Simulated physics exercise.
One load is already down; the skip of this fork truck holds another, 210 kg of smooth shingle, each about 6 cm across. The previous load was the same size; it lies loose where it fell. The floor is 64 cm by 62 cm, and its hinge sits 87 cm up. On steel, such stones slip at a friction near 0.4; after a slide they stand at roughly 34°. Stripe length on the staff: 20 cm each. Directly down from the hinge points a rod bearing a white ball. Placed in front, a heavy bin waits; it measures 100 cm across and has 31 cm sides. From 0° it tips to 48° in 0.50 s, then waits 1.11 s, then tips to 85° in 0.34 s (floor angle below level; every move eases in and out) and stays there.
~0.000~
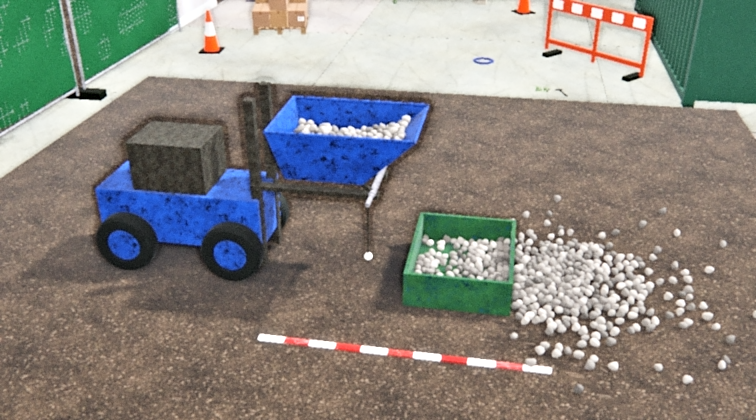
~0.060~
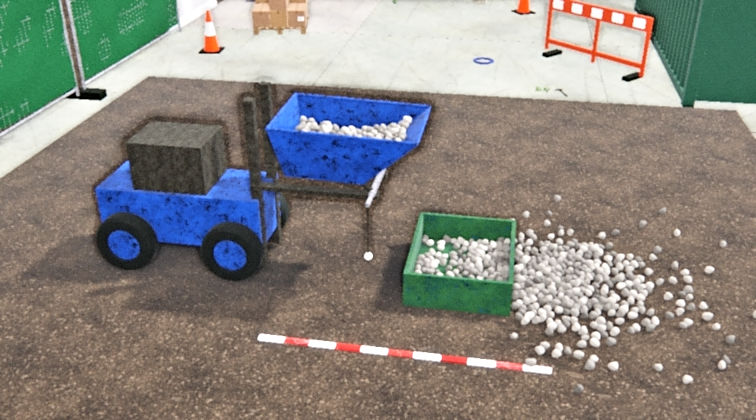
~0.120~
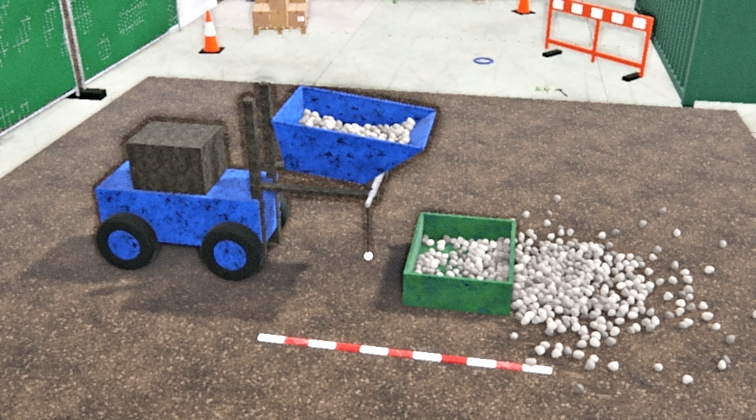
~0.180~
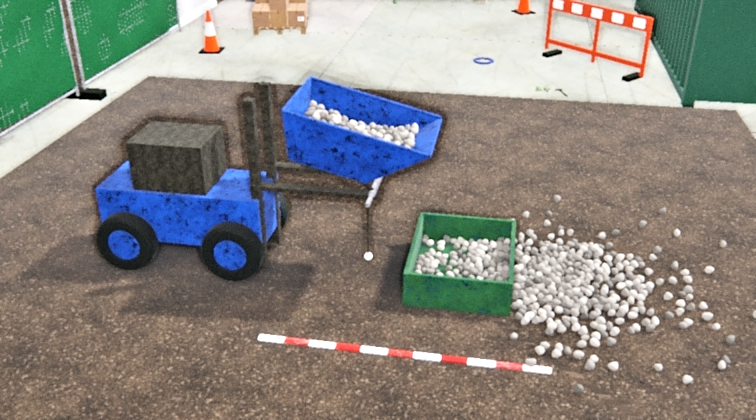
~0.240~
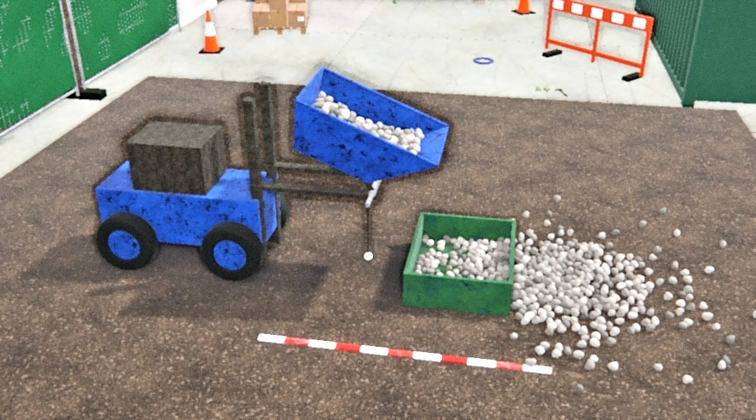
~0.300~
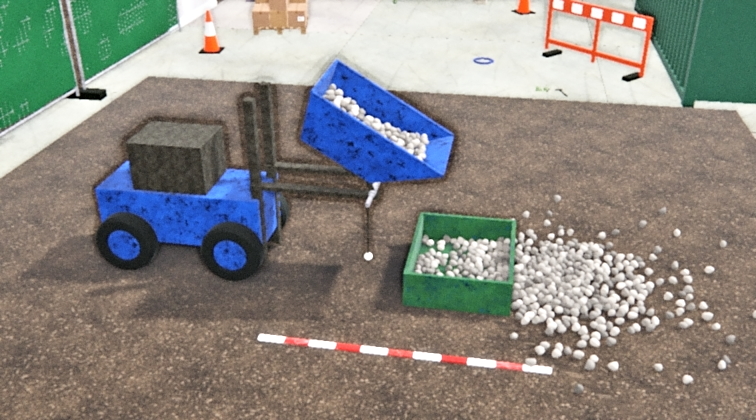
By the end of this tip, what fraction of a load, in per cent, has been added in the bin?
I would say about 87 percent.
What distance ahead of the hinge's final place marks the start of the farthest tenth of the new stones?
Roughly 130 cm ahead of it.
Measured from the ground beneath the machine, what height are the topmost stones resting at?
Around 38 centimetres above that ground.
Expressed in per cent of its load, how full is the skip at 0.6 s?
Close to 100 in a hundred is still held.
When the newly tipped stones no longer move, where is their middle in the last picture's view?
Roughly pixel (482, 261) in the last view.
After 0.4 s the floor is at 43°; in per cent of one load, 100 in the skip, 31 in the bin, 69 beside or beyond the bin; the foremost stones are at (729, 315).
After 0.6 s the floor is at 48°; in per cent of one load, 100 in the skip, 31 in the bin, 69 beside or beyond the bin; the foremost stones are at (729, 315).
After 2.4 s the floor is at 85°; in per cent of one load, 2 in the skip, 118 in the bin, 80 beside or beyond the bin; the foremost stones are at (729, 315).
After 4.7 s the floor is at 85°; in per cent of one load, 0 in the skip, 118 in the bin, 82 beside or beyond the bin; the foremost stones are at (729, 315). Net gain in the bin, 87.
